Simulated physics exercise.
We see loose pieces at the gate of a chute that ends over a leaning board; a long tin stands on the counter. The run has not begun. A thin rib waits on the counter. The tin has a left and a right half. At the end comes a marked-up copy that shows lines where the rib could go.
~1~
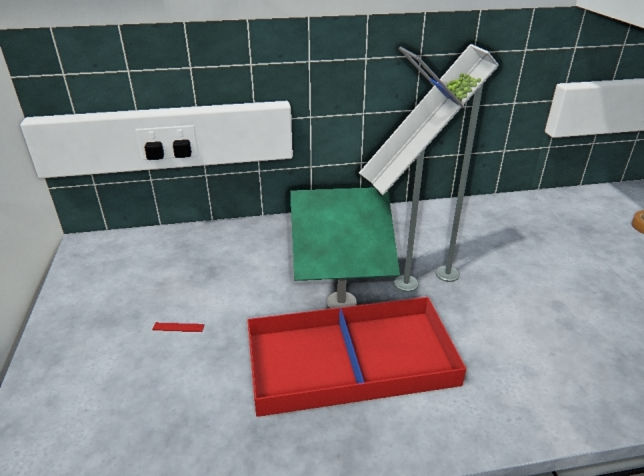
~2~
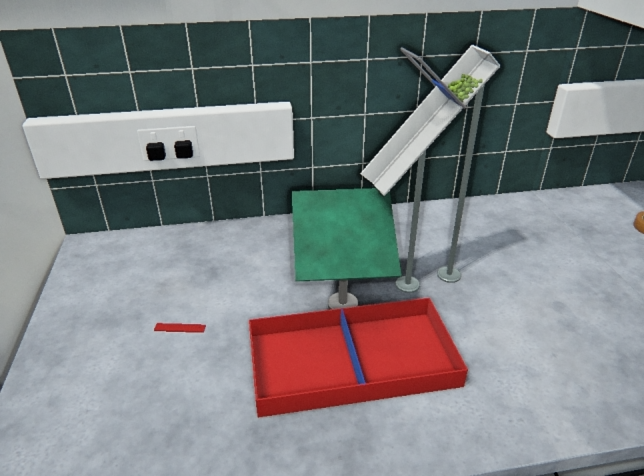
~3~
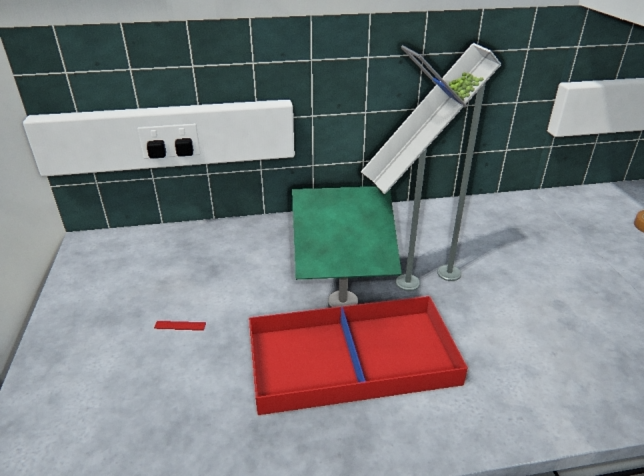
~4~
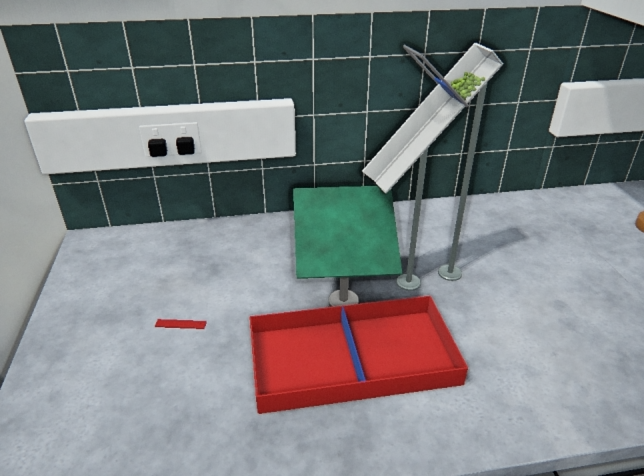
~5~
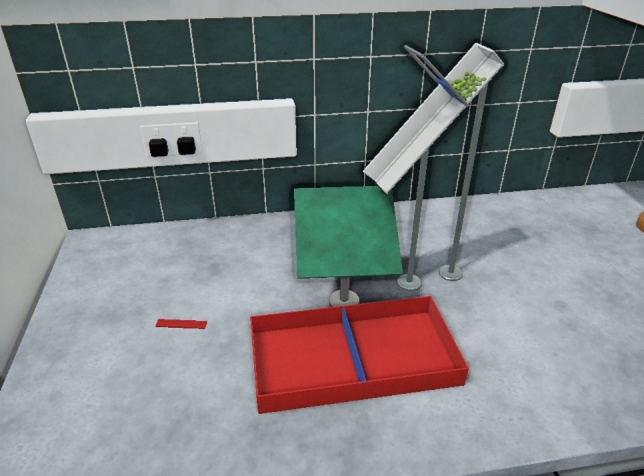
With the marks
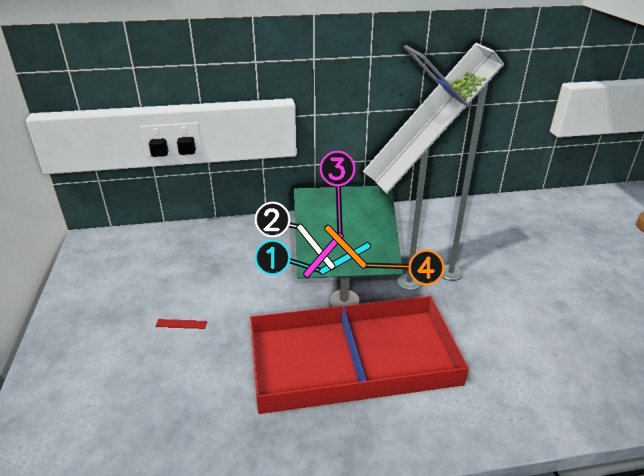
Nothing moved except for a very slight shift of the view; the green peas stayed behind the blue gate in the sloping chute, above a tilted green board and a divided red tin.
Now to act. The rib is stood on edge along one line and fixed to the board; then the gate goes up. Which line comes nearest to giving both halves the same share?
2 works best here.
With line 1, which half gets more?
More lands on the left.
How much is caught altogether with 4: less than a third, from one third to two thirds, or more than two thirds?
More than two thirds.
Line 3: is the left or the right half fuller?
More lands on the left.
On the marked copy, line 1 from (367, 245) to (322, 271); line 2 from (299, 227) to (331, 266); line 3 from (340, 235) to (306, 274); line 4 from (327, 228) to (363, 265).
For line 1, of what is caught, almost all in the left half, just a few in the right.
For line 2, of what is caught, roughly half in the left half, roughly half in the right.
For line 3, of what is caught, the larger part in the left half, about a tenth in the right.
For line 4, of what is caught, about a tenth in the left half, the larger part in the right.
